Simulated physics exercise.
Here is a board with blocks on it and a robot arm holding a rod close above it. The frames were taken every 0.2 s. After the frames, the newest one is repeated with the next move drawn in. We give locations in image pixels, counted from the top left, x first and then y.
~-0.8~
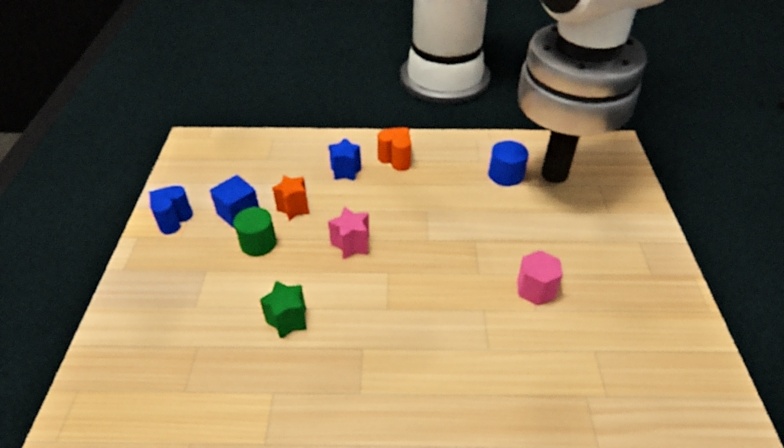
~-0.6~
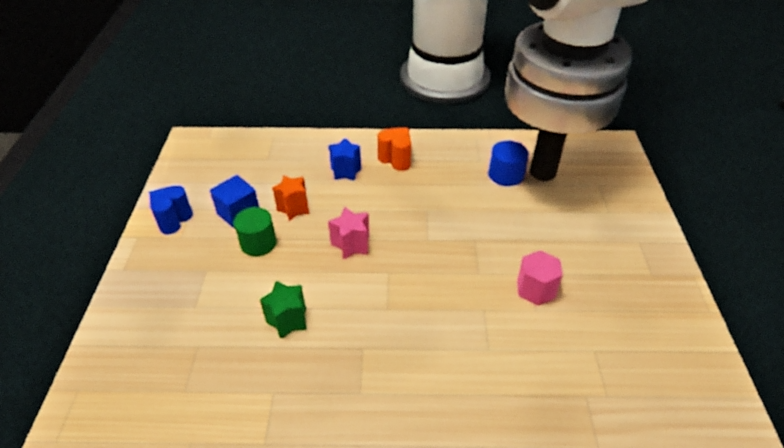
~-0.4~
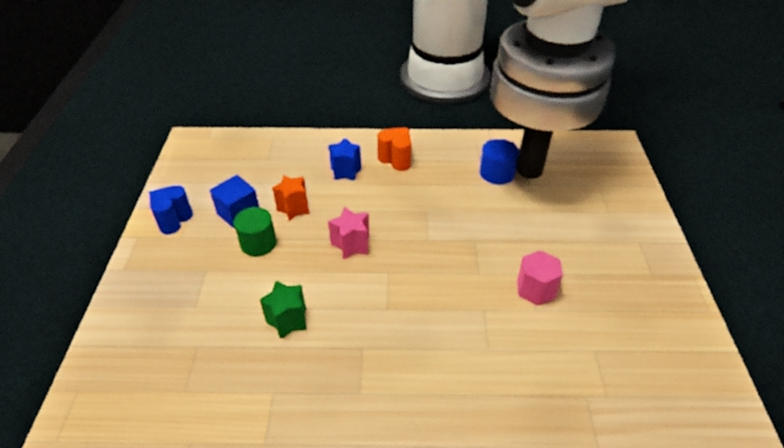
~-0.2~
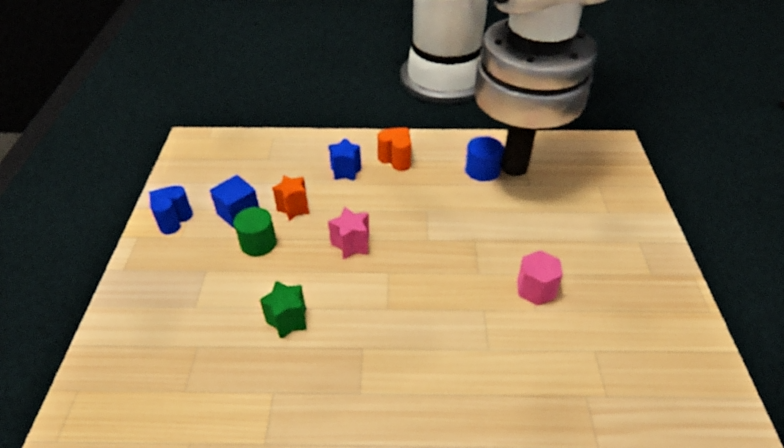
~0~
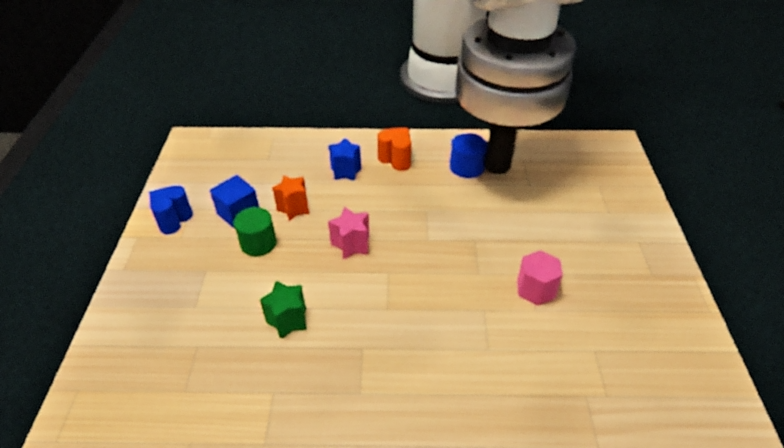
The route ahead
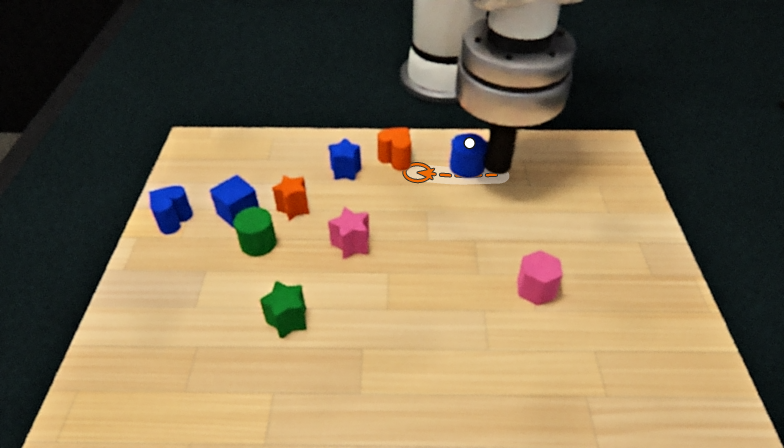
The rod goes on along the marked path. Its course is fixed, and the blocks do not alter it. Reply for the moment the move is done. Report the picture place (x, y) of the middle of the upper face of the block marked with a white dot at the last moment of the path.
When the path ends, it will be at (424, 130).
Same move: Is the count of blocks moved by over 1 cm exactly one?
I believe so.
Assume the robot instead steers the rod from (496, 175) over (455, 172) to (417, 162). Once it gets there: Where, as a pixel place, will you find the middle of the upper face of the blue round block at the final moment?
At (414, 121).
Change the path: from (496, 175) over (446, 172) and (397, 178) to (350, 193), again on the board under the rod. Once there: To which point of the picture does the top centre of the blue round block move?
The top centre is at (421, 130).
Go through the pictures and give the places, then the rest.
The first picture shows tip of the rod at (554, 175), middles of tops, blue star block at (344, 148), orange heart-shaped block at (396, 136), blue round block at (510, 151).
The second picture shows rod at (543, 173), nothing pushed.
The third picture shows rod at (530, 170), blue round block at (501, 149).
The fourth picture shows rod at (515, 168), blue round block at (486, 146).
The fifth picture shows rod at (498, 166), blue star block at (344, 148), orange heart-shaped block at (396, 136), blue round block at (470, 143).
The line goes from (496, 175) over (470, 176) and (444, 175) to (417, 172); the dot is on the blue round block.
The first path, step by step. Halfway along, rod at (457, 167); blue round block at (438, 136).
At the end, rod at (418, 164); blue star block unmoved; orange heart-shaped block at (393, 136); blue round block at (424, 130).
